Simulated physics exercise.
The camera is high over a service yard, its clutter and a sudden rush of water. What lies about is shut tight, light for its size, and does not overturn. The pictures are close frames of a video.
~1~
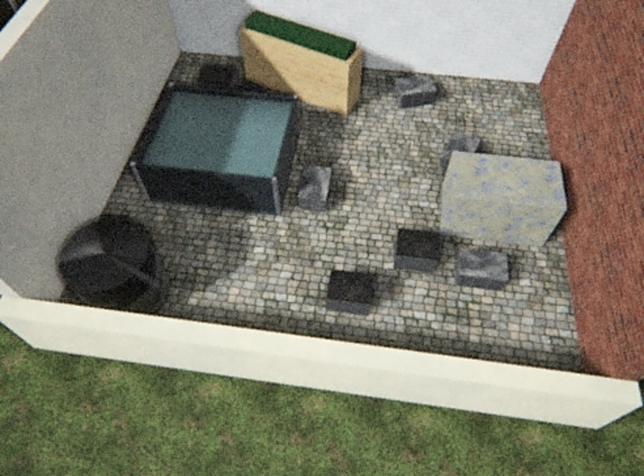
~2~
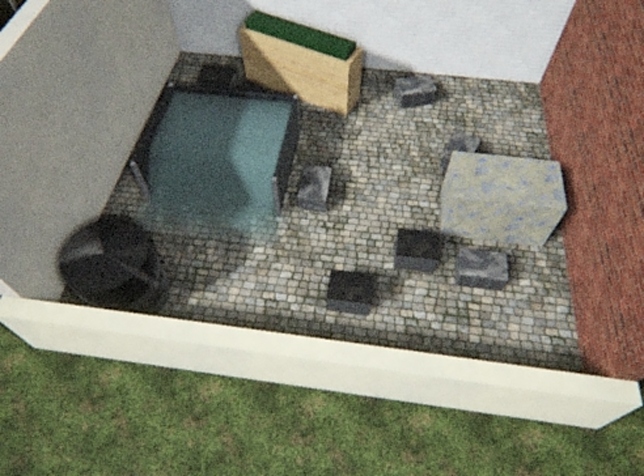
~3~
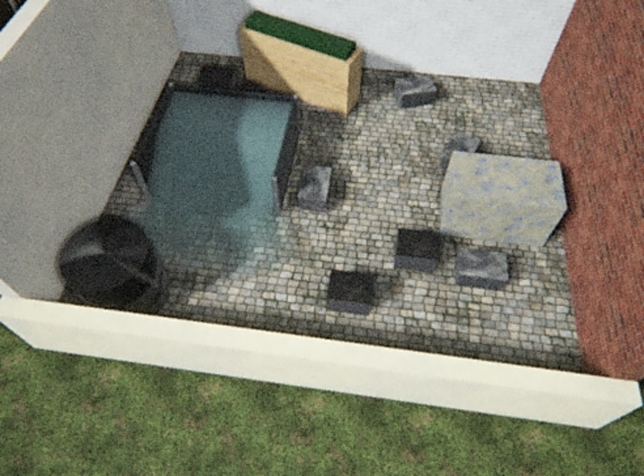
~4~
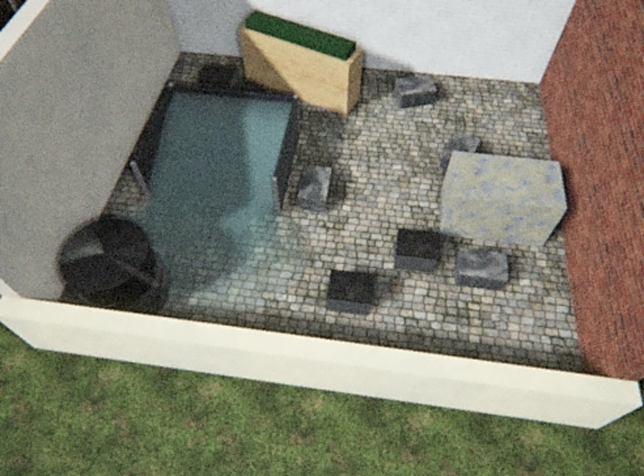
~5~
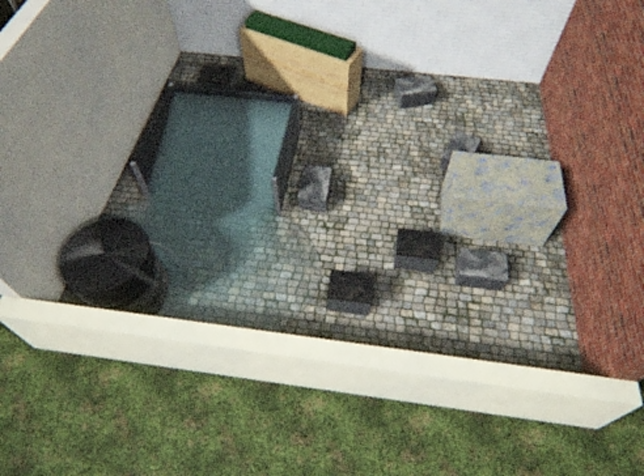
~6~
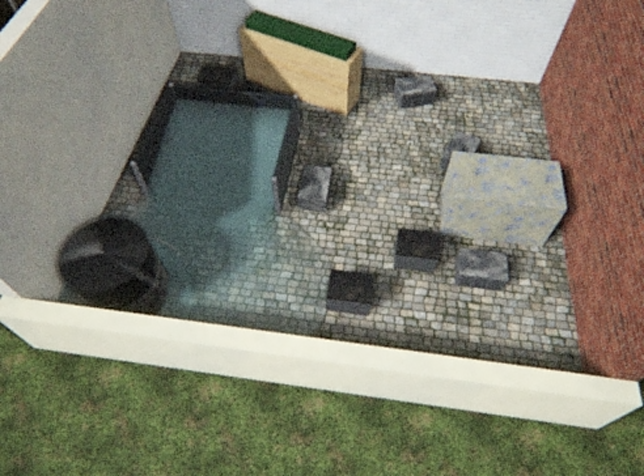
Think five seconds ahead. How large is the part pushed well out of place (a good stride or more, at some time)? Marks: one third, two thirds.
It is not even a third.
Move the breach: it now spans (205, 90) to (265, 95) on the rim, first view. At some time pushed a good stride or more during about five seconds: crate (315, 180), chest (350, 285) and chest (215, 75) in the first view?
As listed: Less than that, no, swept aside.
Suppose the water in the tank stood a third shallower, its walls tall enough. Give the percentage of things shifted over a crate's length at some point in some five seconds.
Roughly 10 per cent.
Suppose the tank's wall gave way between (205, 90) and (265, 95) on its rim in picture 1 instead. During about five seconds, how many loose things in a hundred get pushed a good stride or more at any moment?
Close to 50 %.
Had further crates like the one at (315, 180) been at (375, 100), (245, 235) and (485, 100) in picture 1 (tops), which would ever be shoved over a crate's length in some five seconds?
One after the other: Short of that, yes, no.
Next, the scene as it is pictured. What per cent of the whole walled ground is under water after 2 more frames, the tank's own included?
Some 25 per cent.
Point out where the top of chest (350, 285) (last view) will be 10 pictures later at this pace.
Near (376, 265).
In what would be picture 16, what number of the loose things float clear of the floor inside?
0 of them.
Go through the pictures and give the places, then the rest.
In the first picture, a crate at (416, 84), on the bottom; a crate at (315, 182), on the bottom; 0 of 8 have shifted.
In the second picture, a crate at (416, 84), on the bottom; a crate at (315, 182) rests on the ground; 0 of 8 have shifted.
In the third picture, a crate at (416, 84), on the bottom; a crate at (315, 182) rests on the ground; 0 of 8 have shifted.
In the fourth picture, a crate at (416, 84) rests on the ground; a crate at (315, 182) rests on the ground; 0 of 8 have shifted.
In the fifth picture, a crate at (416, 84) rests on the ground; a crate at (315, 182), on the bottom; 0 of 8 have shifted.
In the sixth picture, a crate at (416, 84), on the bottom; a crate at (315, 182), on the bottom; 0 of 8 have shifted.
A moment on, 0 of 8 are well off their spots; 0 afloat.
Next, 0 of 8 are well off their spots; 0 afloat.
Later, 2 of 8 are well off their spots; 1 afloat.
In the end, 1 of 8 are well off their spots, and 2 have been at some point; 1 afloat.
